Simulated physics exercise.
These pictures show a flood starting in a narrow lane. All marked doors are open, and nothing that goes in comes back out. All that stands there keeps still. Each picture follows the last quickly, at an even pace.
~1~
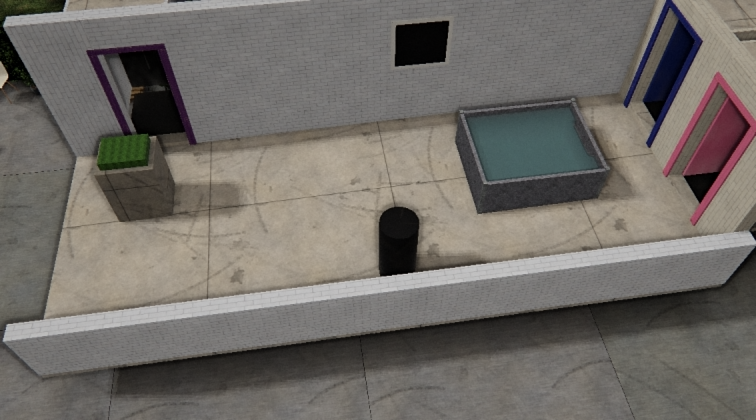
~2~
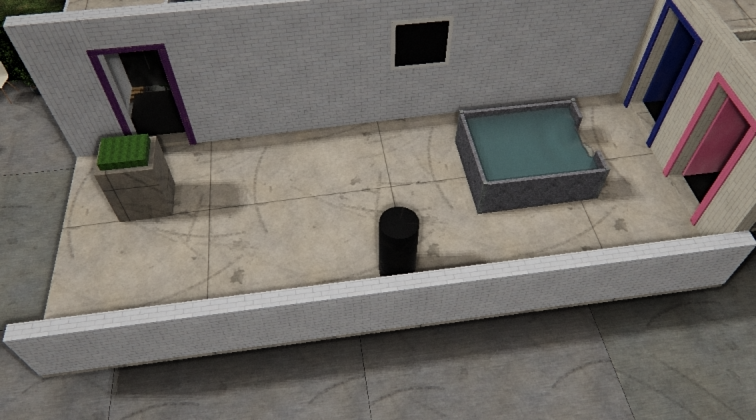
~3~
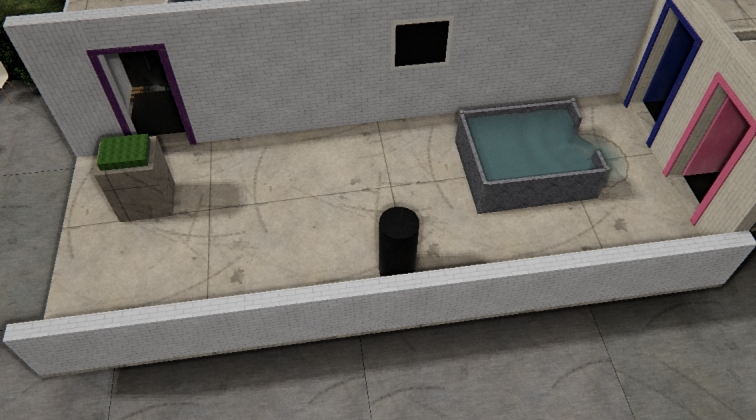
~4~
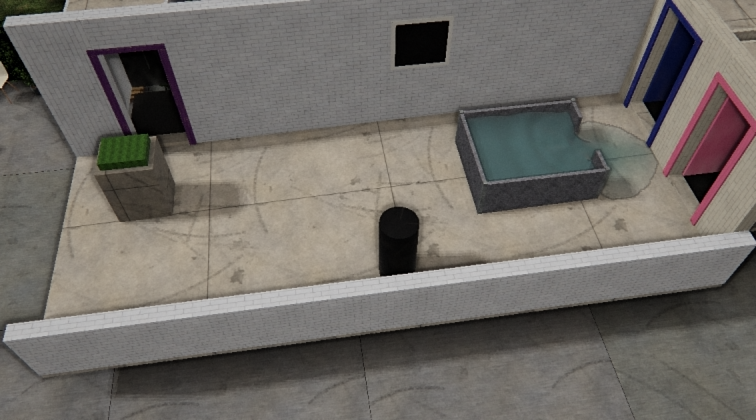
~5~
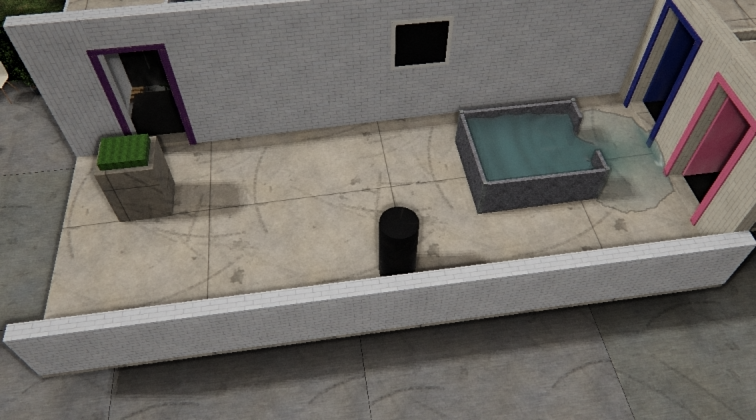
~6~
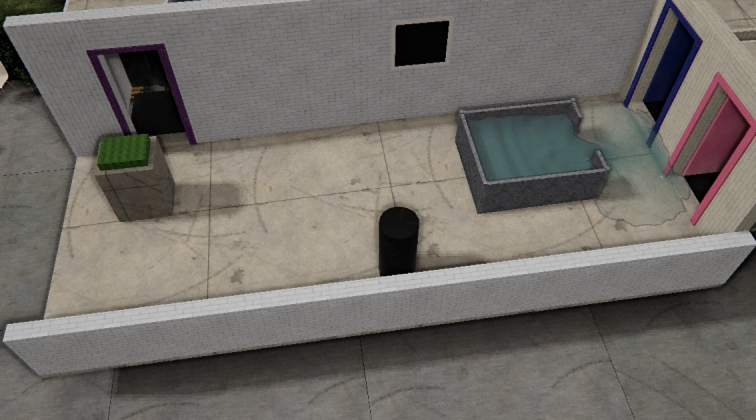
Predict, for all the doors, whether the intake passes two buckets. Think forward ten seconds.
One by one: The blue door is going to be swamped; the pink door is going to be swamped; the purple door is going to stay within two buckets.
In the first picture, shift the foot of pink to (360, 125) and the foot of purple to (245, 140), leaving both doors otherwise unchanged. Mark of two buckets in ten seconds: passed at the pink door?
Result: Pink door remains below.
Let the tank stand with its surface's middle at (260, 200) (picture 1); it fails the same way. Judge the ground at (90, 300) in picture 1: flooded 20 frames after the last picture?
Answer: No water.
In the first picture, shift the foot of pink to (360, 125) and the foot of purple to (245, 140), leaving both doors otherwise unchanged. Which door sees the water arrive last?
Last: The door marked purple.
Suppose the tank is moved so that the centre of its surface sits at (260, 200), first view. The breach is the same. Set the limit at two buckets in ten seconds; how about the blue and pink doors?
Lab note - blue door never reaches it; pink door crosses the line.
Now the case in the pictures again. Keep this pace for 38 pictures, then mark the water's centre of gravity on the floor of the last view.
Roughly at (494, 179).
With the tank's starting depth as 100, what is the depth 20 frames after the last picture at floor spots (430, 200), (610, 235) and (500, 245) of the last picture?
First 0, next 6, last 4 in a hundred.
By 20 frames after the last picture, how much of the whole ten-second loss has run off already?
My reading is about 45 per cent.
A moment on, water covers 10 % of the floor; the blue door under two buckets in, the pink door over two buckets in, the purple door not reached.
Next, water covers 15 % of the floor; the blue door over two buckets in, the pink door over two buckets in, the purple door not reached.
Then, water covers 35 % of the floor; the blue door over two buckets in, the pink door far over two buckets in, the purple door not reached.
Later, water covers 70 % of the floor; the blue door far over two buckets in, the pink door far over two buckets in, the purple door wet at the sill, nothing in.
In the end, water covers 85 % of the floor; the blue door far over two buckets in, the pink door far over two buckets in, the purple door wet at the sill, nothing in.
